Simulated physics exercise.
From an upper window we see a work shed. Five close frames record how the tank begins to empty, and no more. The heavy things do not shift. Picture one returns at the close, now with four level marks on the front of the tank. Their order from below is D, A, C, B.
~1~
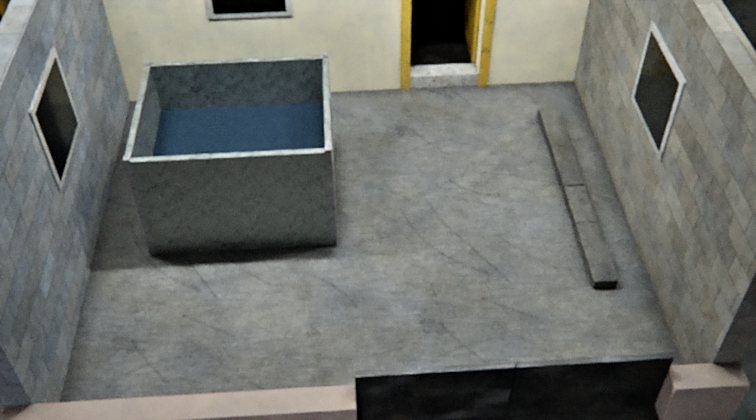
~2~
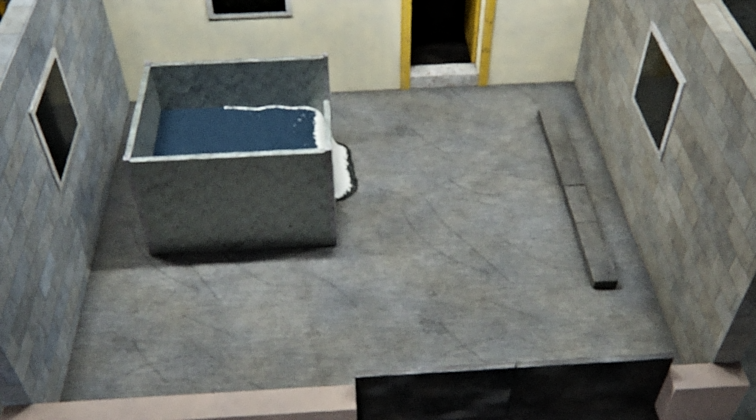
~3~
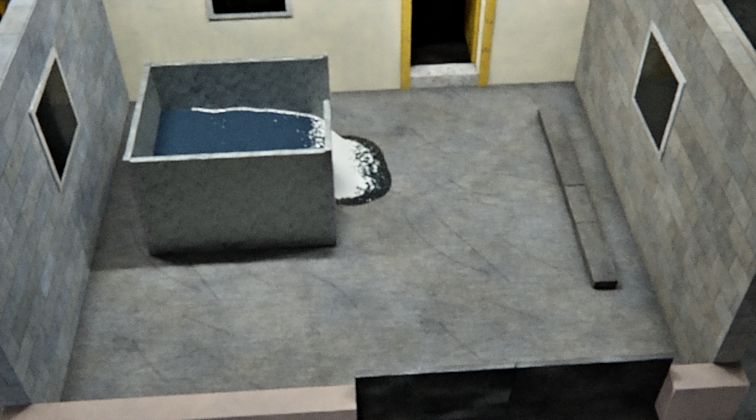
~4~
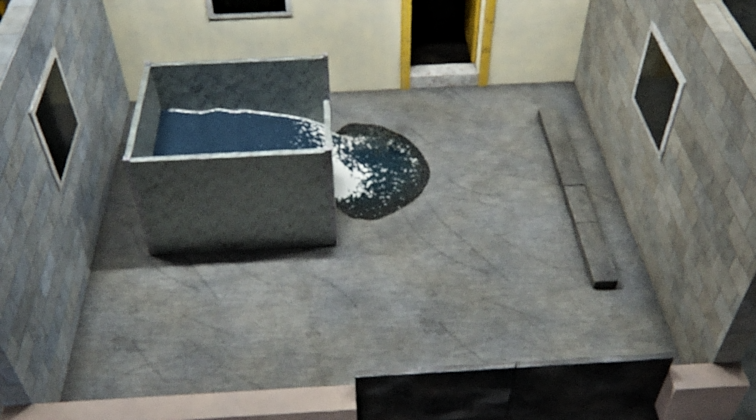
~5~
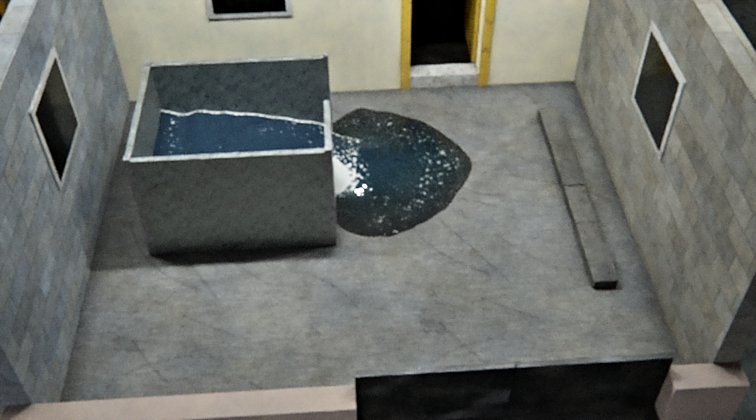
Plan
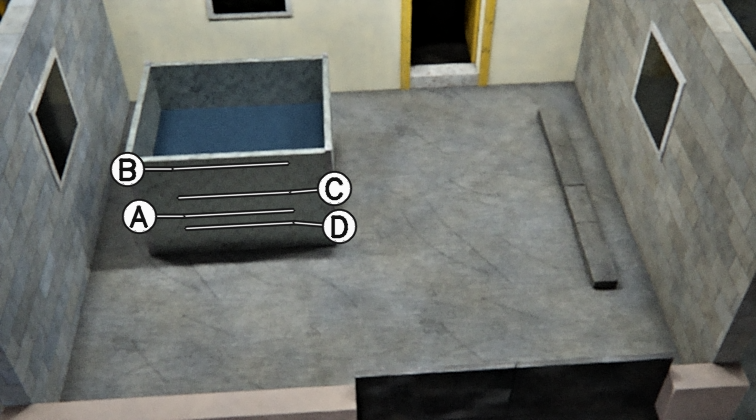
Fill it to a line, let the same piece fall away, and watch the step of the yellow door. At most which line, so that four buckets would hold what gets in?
That is mark C.
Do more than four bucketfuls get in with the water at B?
Yes, it does.
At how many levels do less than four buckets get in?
Three of them.
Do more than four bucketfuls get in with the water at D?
No, that is safe.
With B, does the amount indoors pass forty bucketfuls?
No, less.
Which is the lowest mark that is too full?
Mark B.
On the marked copy, A at (238, 213); B at (229, 166); C at (235, 195); D at (240, 225); from the bottom up D, A, C, B.
With A, nothing gets over.
With B, about 12 bucketfuls get in.
With C, a bucket or two gets in.
With D, nothing gets over.
